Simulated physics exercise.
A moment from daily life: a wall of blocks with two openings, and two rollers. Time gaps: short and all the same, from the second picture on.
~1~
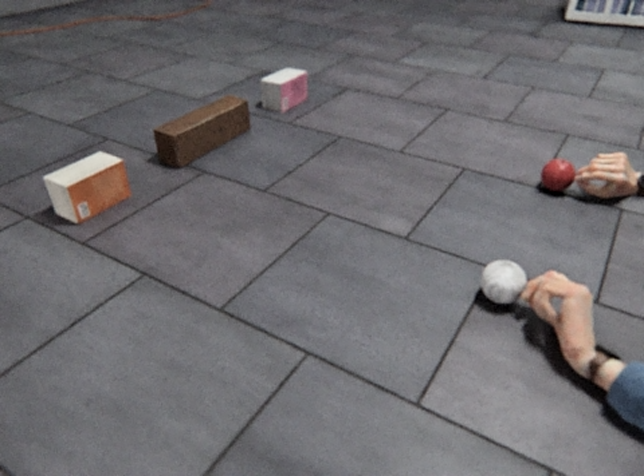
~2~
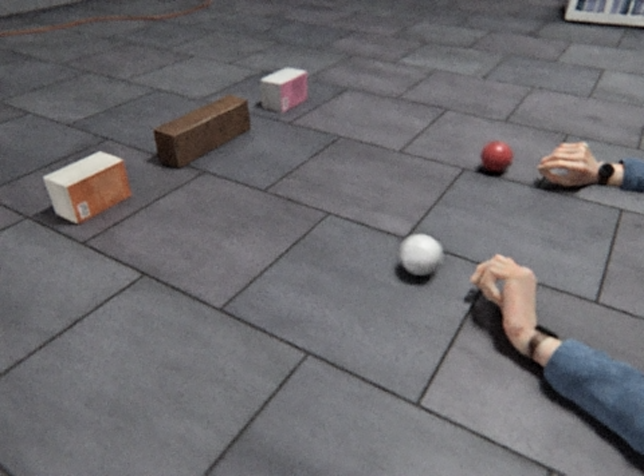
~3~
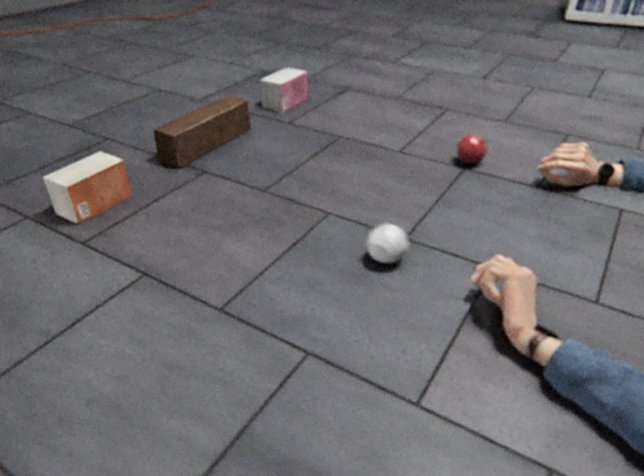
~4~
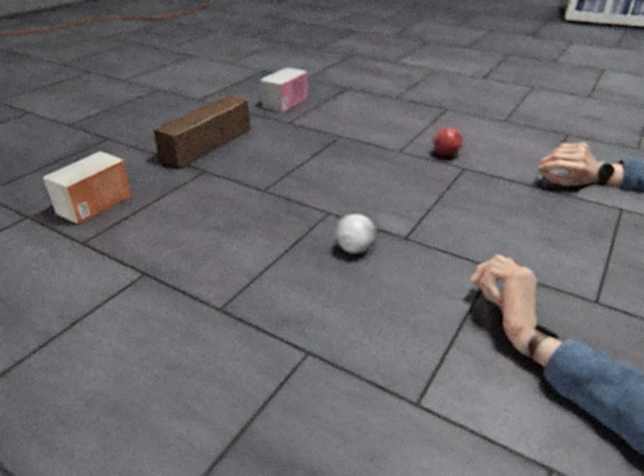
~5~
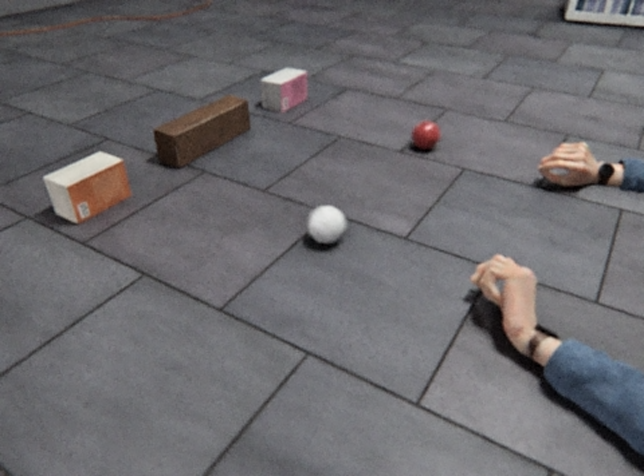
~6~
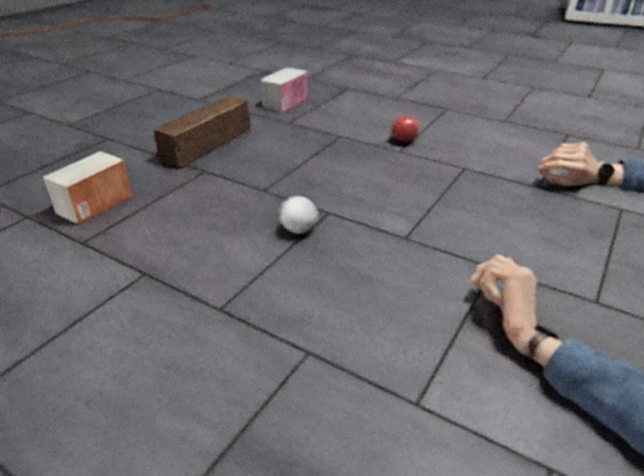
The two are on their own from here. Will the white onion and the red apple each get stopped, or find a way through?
Here the white onion finds a way through, the red apple gets stopped.
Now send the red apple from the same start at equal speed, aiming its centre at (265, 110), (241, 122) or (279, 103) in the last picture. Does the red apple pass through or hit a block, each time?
Taking the aims in order, it goes between the blocks; is held back by a block; is held back by a block.
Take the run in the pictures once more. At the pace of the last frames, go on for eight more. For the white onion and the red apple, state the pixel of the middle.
(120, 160) and (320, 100).
Then, 0.58 s on from there, white onion heading on near (13, 123); red apple coming back near (352, 101).
In the end, the white onion rolls through; the red apple bounces off.
